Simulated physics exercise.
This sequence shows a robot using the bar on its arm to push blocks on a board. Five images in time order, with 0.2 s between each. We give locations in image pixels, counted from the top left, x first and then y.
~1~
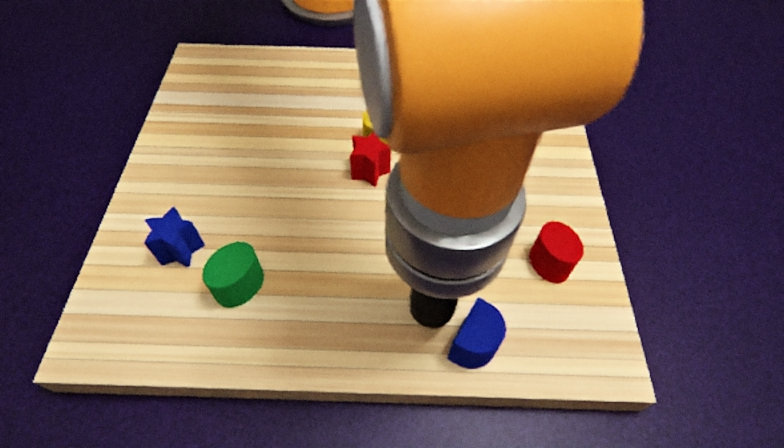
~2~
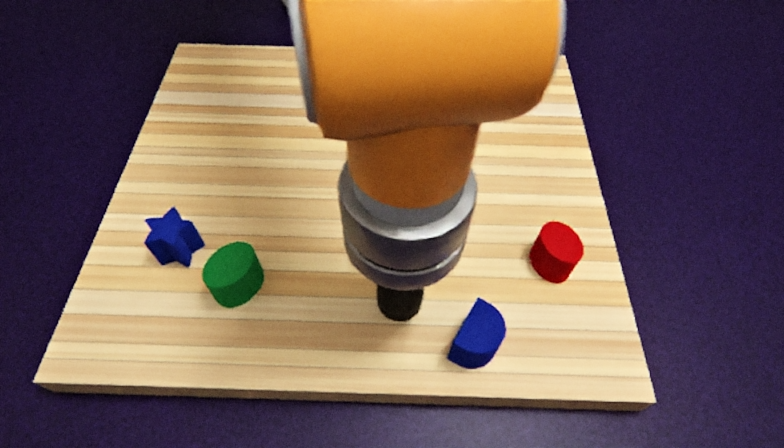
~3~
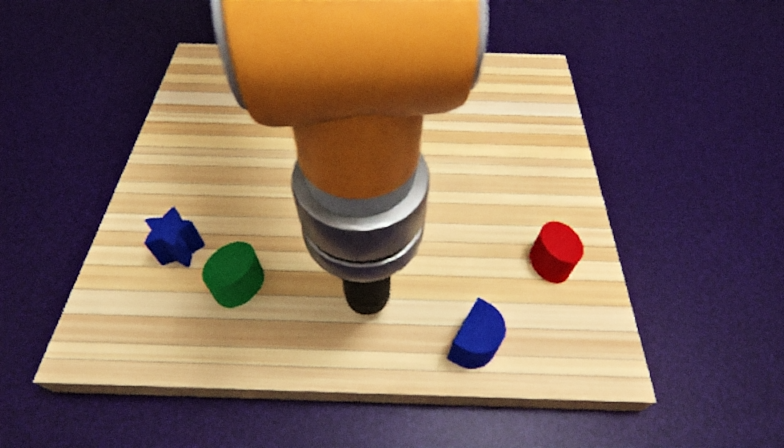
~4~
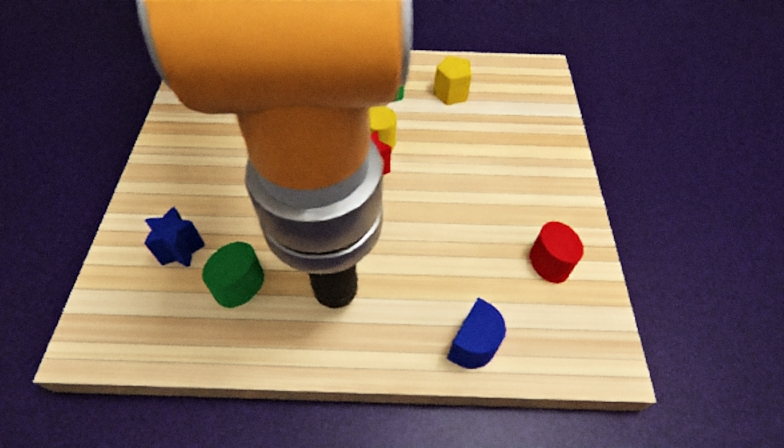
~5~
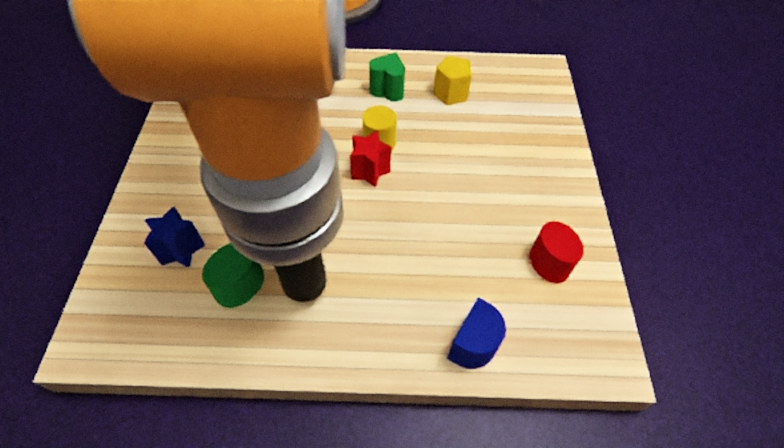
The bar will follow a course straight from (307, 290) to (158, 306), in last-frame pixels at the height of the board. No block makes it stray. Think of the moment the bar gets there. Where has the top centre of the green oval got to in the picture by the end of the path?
It should be at about (117, 252).
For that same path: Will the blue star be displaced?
It seems so.
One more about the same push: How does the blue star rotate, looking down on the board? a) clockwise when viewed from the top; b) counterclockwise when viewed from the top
Choice a: Clockwise when viewed from the top.
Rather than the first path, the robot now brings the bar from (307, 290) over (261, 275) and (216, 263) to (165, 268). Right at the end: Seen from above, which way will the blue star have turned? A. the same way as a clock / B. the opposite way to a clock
Letter A.
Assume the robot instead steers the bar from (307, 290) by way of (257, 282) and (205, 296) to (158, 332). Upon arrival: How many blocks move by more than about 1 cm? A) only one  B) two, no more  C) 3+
My answer is option A.
On the path given first. One third of the way, bar (253, 288); green oval (204, 263).
Two thirds of the way, bar (202, 293); blue star (159, 220), turned 25° clockwise; green oval (156, 260), turned 30° clockwise.
At the end, bar (152, 299); blue star (154, 217), turned 55° clockwise; green oval (117, 252), turned 65° clockwise.
